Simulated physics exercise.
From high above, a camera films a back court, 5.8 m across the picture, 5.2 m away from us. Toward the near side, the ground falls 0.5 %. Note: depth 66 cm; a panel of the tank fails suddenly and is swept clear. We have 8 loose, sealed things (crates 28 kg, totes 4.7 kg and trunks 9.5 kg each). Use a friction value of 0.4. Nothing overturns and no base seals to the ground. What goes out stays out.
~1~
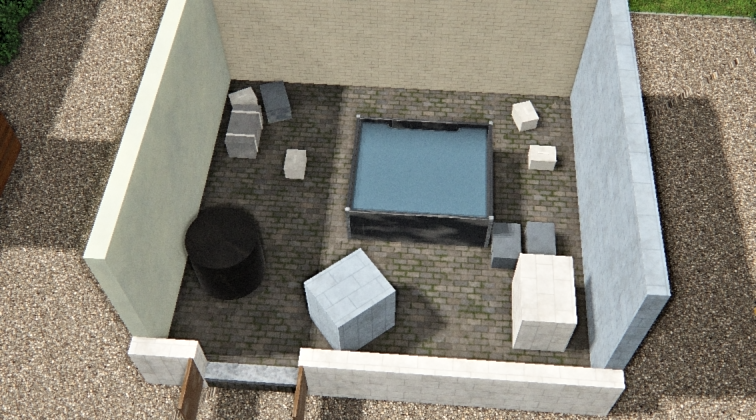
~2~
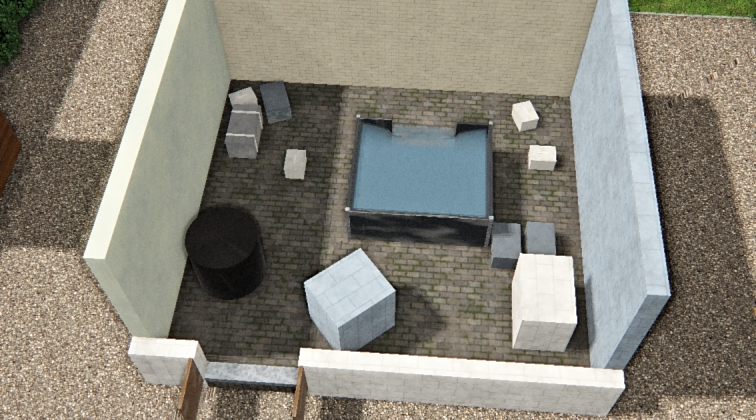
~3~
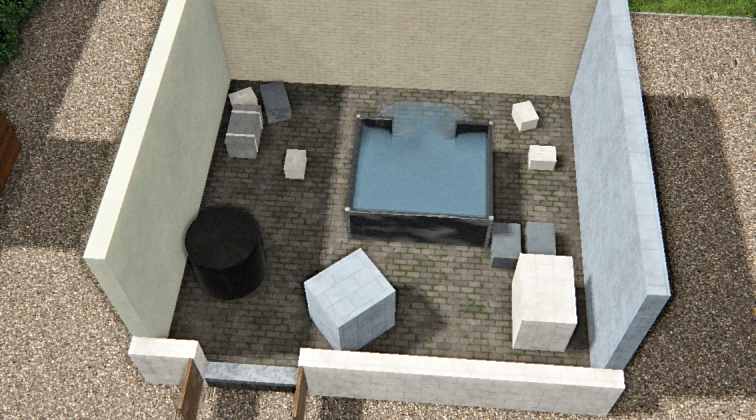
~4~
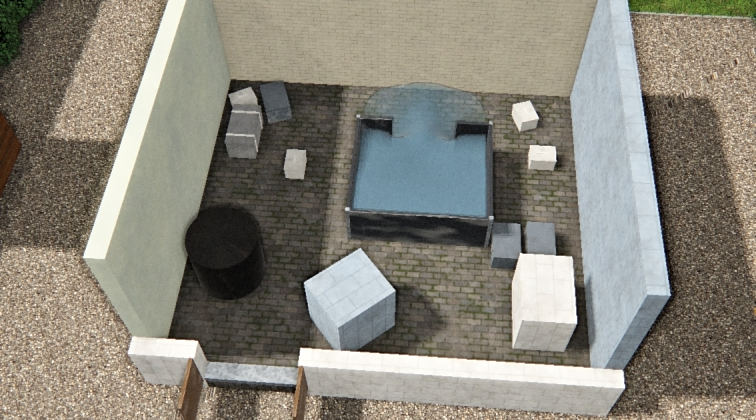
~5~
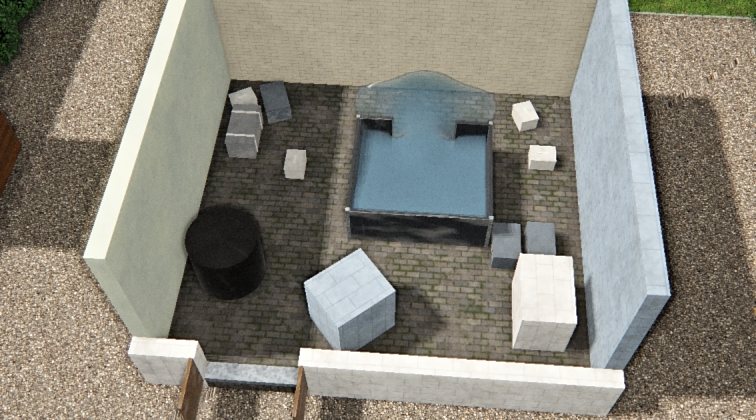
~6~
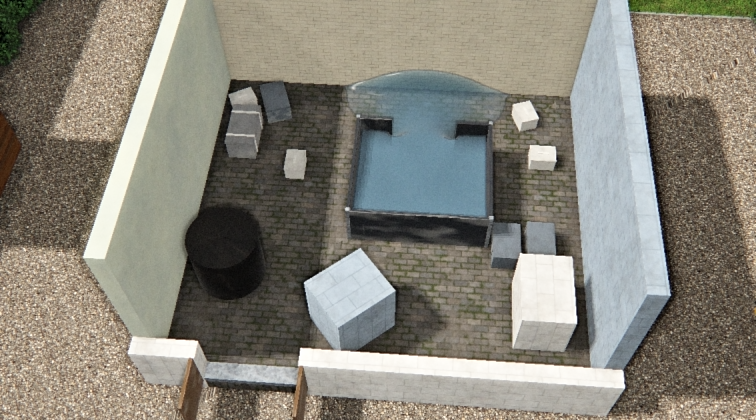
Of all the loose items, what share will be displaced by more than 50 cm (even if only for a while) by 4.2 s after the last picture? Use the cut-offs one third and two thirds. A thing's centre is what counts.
Two thirds or more.
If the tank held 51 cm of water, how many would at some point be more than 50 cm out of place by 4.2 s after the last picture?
Then 5 of them.
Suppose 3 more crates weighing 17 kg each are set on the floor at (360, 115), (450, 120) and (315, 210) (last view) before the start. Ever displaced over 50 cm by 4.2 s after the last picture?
In order: Beyond it, beyond it, within it.
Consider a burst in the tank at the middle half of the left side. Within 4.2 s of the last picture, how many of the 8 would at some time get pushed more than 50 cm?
The count would be 5.
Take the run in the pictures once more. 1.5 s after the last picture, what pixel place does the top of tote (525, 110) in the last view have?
Position: Approx. (543, 146).
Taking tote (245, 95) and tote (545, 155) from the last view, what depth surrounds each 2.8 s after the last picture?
Close to 12 and 15 centimetres.
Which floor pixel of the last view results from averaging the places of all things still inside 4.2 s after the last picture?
Around (386, 233).
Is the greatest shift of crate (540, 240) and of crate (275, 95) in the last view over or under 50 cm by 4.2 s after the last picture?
Within half a metre, then beyond half a metre.
Then, 0.4 s after the last picture 0 of 8 are over 50 cm from their spots; 0 afloat.
Then, 1.5 s after the last picture 1 of 8 are over 50 cm from their spots; 1 afloat.
Then, 2.8 s after the last picture 6 of 8 are over 50 cm from their spots; 4 afloat.
Then, 4.2 s after the last picture 6 of 8 are over 50 cm from their spots, and 6 have been at some point; 4 afloat.
